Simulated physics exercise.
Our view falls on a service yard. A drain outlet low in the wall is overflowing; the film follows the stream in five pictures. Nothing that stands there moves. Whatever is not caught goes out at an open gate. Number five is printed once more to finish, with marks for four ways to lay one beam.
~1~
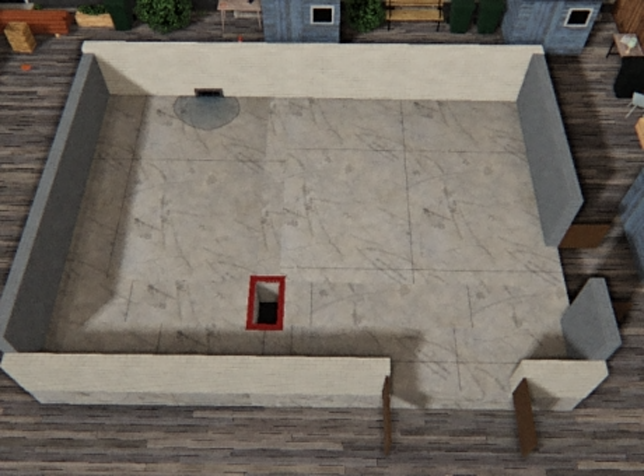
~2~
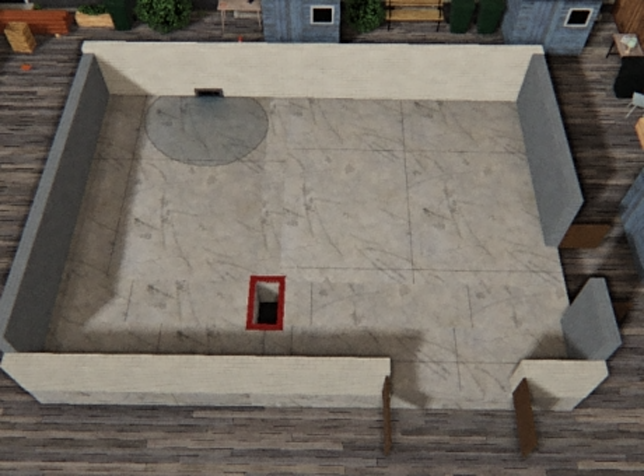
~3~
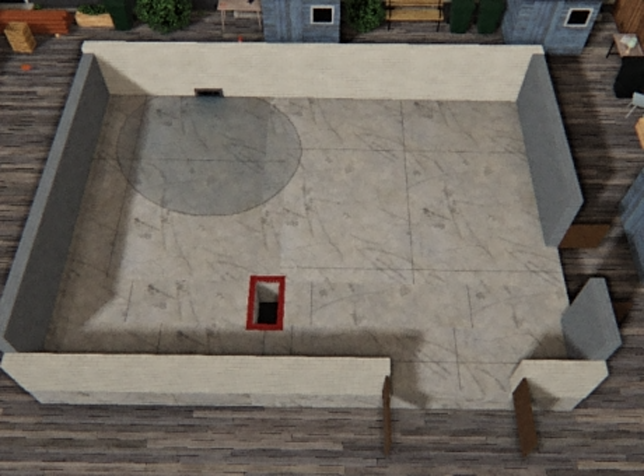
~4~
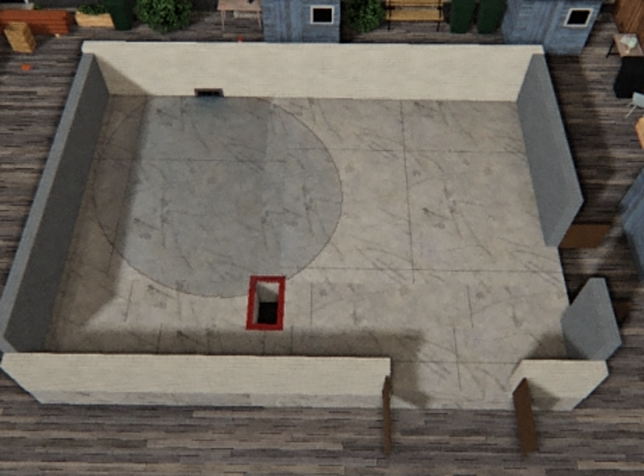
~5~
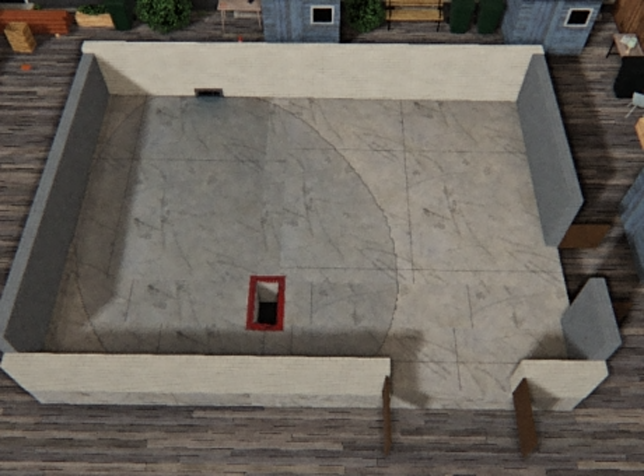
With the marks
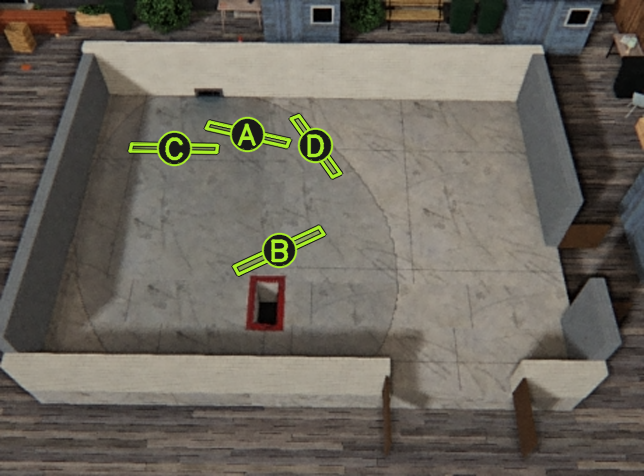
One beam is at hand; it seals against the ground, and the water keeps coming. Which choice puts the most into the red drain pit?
Take D.
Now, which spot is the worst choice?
That would be B.
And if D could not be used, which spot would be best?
C.
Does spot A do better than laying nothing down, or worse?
Worse.
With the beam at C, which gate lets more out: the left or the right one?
The left gate.
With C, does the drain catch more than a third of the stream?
No, it does not.
On the marked copy, A from (207, 125) to (288, 143); B from (236, 270) to (321, 230); C from (130, 147) to (217, 148); D from (295, 117) to (336, 175).
With A, about 11 % of the stream runs into the red drain pit, about 89 % out by the gates.
With B, about 7 % of the stream runs into the red drain pit, about 91 % out by the gates.
With C, about 18 % of the stream runs into the red drain pit, about 80 % out by the gates.
With D, about 25 % of the stream runs into the red drain pit, about 74 % out by the gates.
